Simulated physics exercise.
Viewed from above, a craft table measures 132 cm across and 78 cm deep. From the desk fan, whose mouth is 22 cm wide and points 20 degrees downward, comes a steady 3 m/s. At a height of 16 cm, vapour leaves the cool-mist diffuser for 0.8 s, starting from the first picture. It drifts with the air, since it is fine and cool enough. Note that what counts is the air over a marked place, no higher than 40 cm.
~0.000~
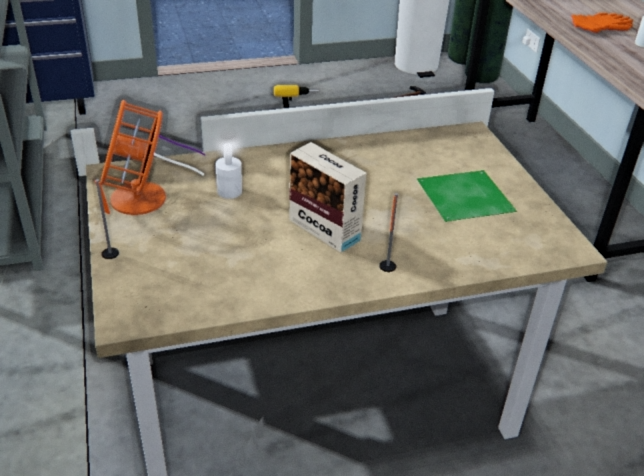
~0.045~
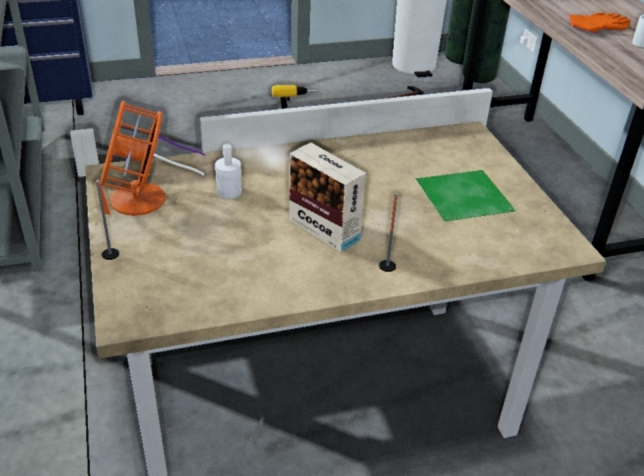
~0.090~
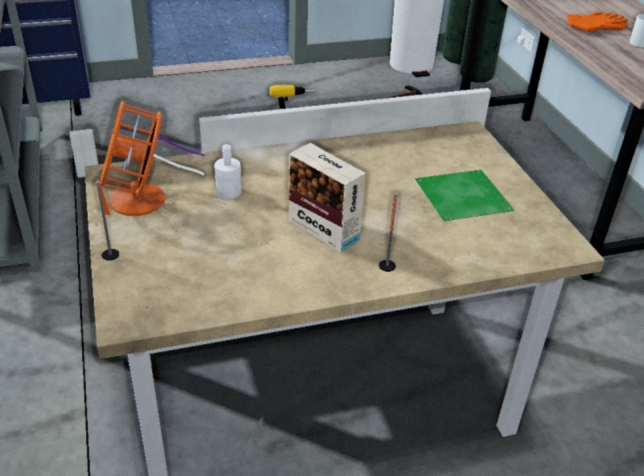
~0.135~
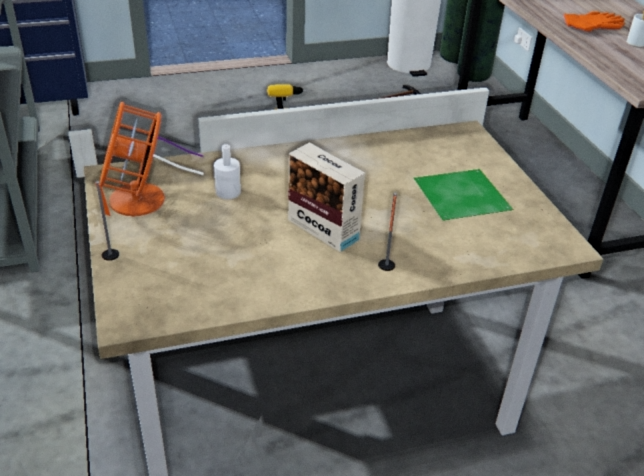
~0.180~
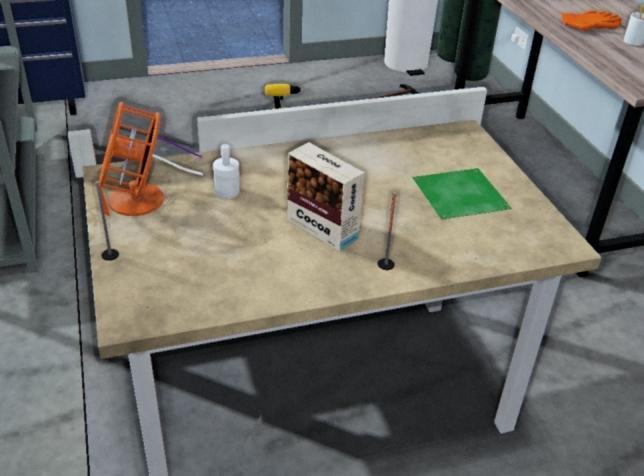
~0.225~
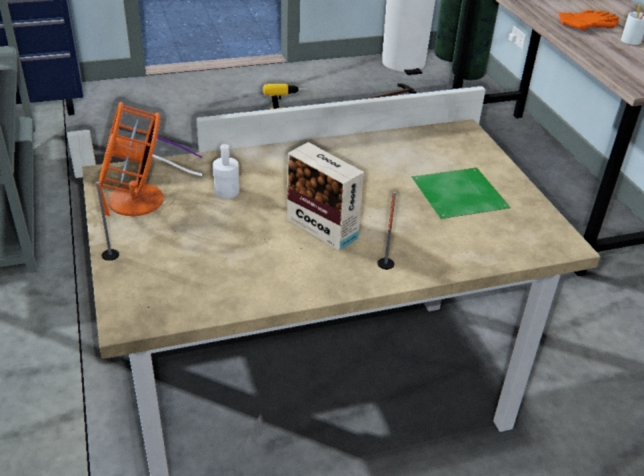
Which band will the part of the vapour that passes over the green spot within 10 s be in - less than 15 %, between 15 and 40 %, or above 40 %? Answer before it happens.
It will be above 40 %.
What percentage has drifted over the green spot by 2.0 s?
60 per cent or so.
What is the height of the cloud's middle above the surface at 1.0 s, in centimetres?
Middle height: Approx. 10 cm.
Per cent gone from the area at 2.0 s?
My guess is close to 100 %.
By 1.0 s, 60 % has passed over the green spot; 49 % has left the area, and the middle of the rest is near (505, 138).
By 2.0 s, 65 % has passed over the green spot; 96 % has left the area.
By 4.0 s, 65 % has passed over the green spot; 100 % has left the area.
By 10.0 s, 65 % has passed over the green spot; 100 % has left the area.
